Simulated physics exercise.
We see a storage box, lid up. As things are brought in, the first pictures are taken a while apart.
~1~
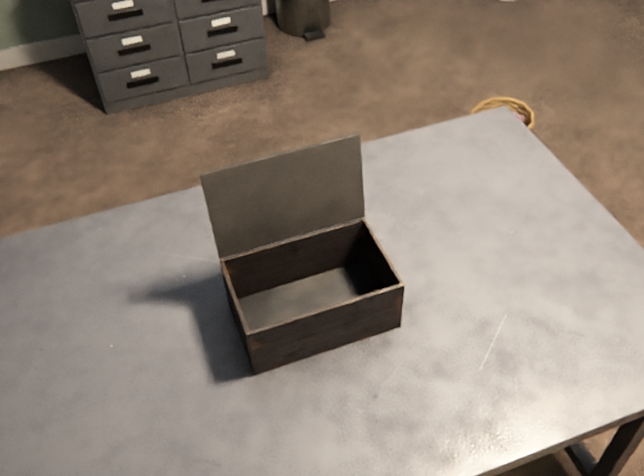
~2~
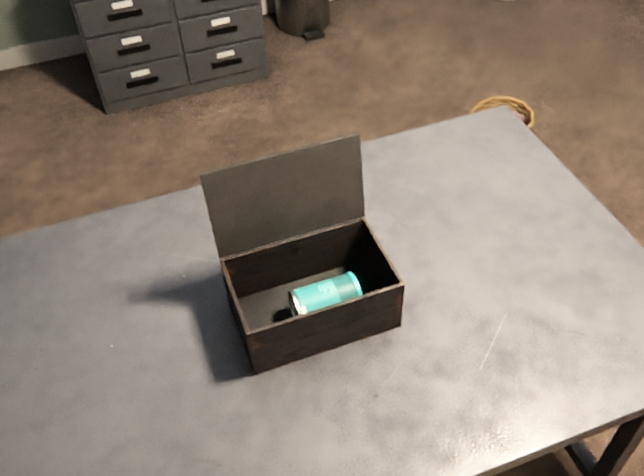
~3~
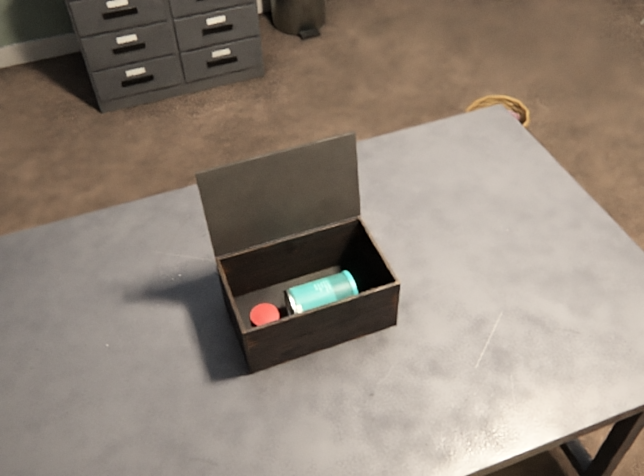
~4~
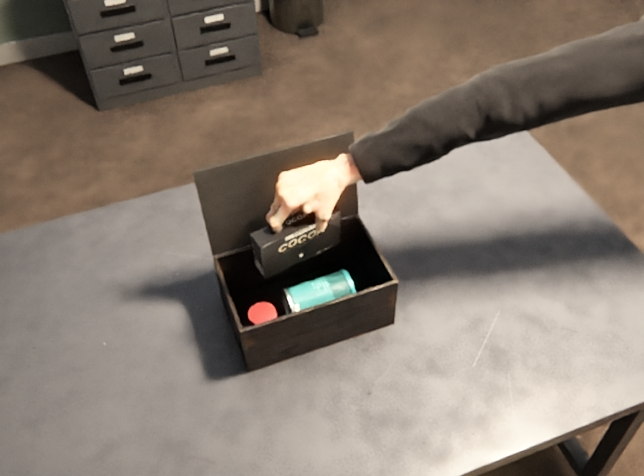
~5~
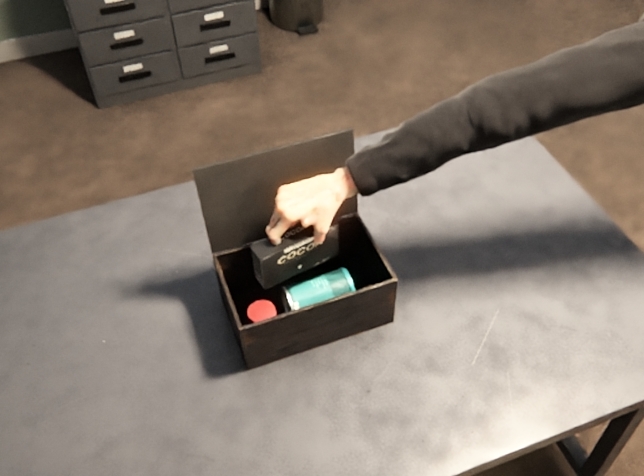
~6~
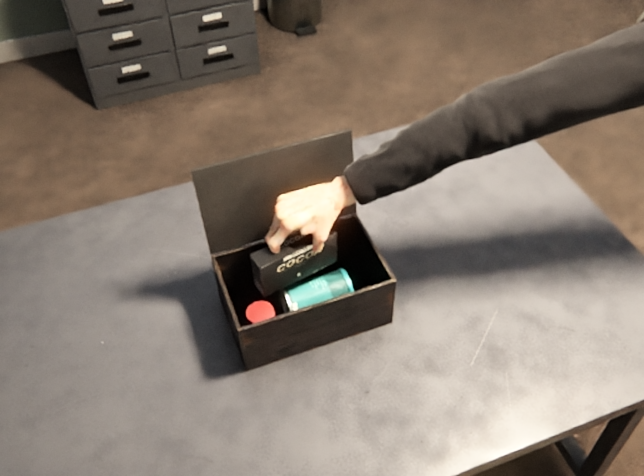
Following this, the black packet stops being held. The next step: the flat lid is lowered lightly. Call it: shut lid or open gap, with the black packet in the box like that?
Shut lid.
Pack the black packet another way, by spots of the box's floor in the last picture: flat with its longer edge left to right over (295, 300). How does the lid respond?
Result: Lid drops fully.
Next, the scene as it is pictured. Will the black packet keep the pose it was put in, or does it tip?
Simply put, the black packet gets tilted.
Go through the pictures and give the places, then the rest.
In the first picture, the last thing is not in view yet.
In the second picture, the last thing is not in view yet; turquoise tin (326, 301).
In the third picture, the last thing is not in view yet; turquoise tin (321, 300).
In the fourth picture, on its way; black packet (297, 239); turquoise tin (319, 298).
In the fifth picture, on its way; black packet (296, 251); turquoise tin (319, 296).
In the sixth picture, in place under the hand; black packet (295, 259); turquoise tin (317, 297).
Then, 0.40 s later than the last frame, black packet on its side near (291, 292); turquoise tin moved a little.
Then, 1.20 s later than the last frame, lid starting down; black packet on its side near (286, 288); turquoise tin moved a little.
Then, 1.70 s later than the last frame, lid 49° above the rim; black packet on its side near (286, 288); turquoise tin moved a little.
Then, 2.00 s later than the last frame, lid 20° above the rim; black packet on its side near (286, 288); turquoise tin moved a little.
When it is over, lid shut; lying over in the box, black packet; the other 2 as before. End places, in pixels of the last picture, black packet near (286, 288).
